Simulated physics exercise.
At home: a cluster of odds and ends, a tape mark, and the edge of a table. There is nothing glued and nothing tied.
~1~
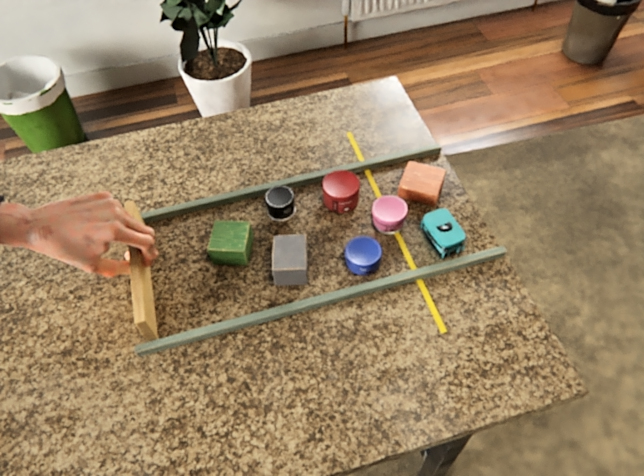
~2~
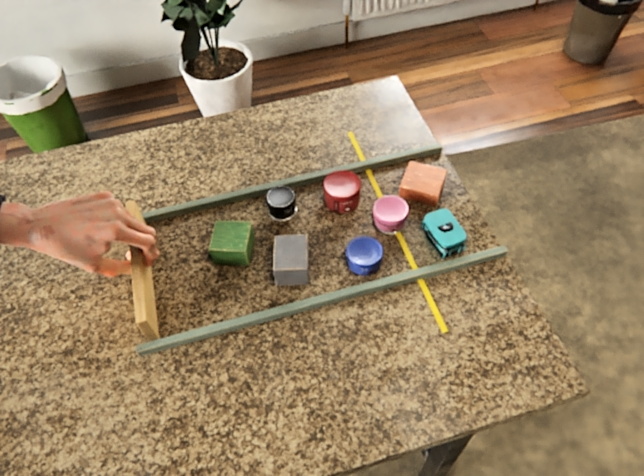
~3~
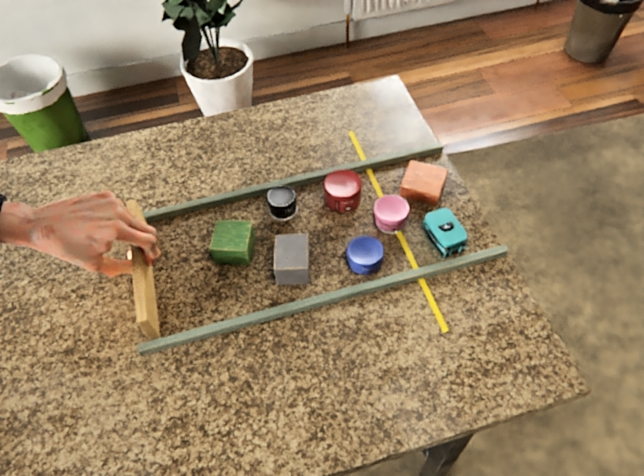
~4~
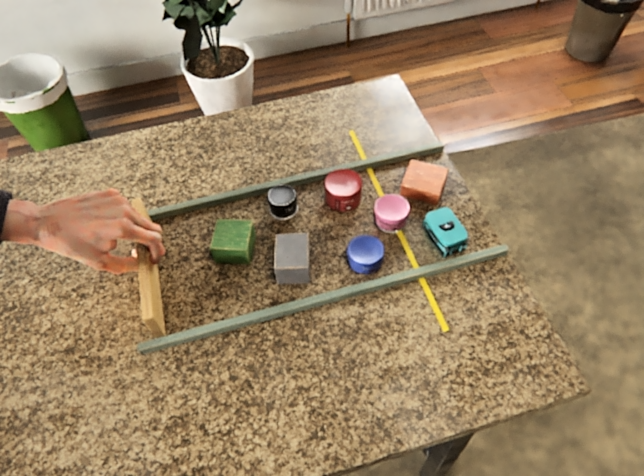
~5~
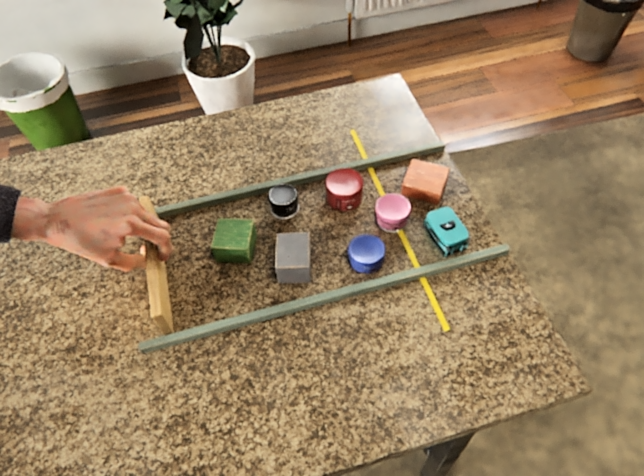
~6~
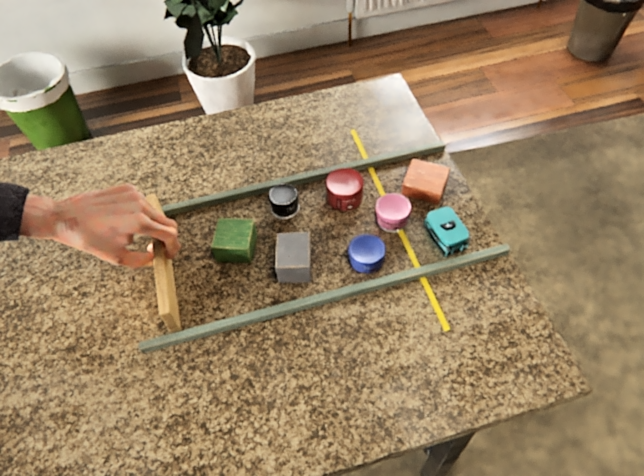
A hand holding a wooden board rests at the left end of two green rails on a speckled tabletop, then slides the board a short way right. The green block, gray block, small round pots, orange block and turquoise case stay put, still apart from the board, around the yellow tape line.
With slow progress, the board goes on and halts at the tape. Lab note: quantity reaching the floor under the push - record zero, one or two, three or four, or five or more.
From what I see, the table loses nothing at all.
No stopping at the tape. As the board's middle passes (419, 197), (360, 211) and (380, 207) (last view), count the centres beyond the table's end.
In order of the places given, that's 2, 0 and 0.
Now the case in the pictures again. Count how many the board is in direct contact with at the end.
That number would be 3.
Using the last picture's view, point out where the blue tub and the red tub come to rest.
Final centres, first then second: (454, 230), (419, 162).
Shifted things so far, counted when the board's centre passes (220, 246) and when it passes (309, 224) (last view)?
It comes to 1 for the first spot, 5 for the other.
Early on, none off yet; orange block at rest near (426, 181); turquoise case at rest near (447, 232); pink pot at rest near (393, 213).
Finally, the number that fall off is zero.
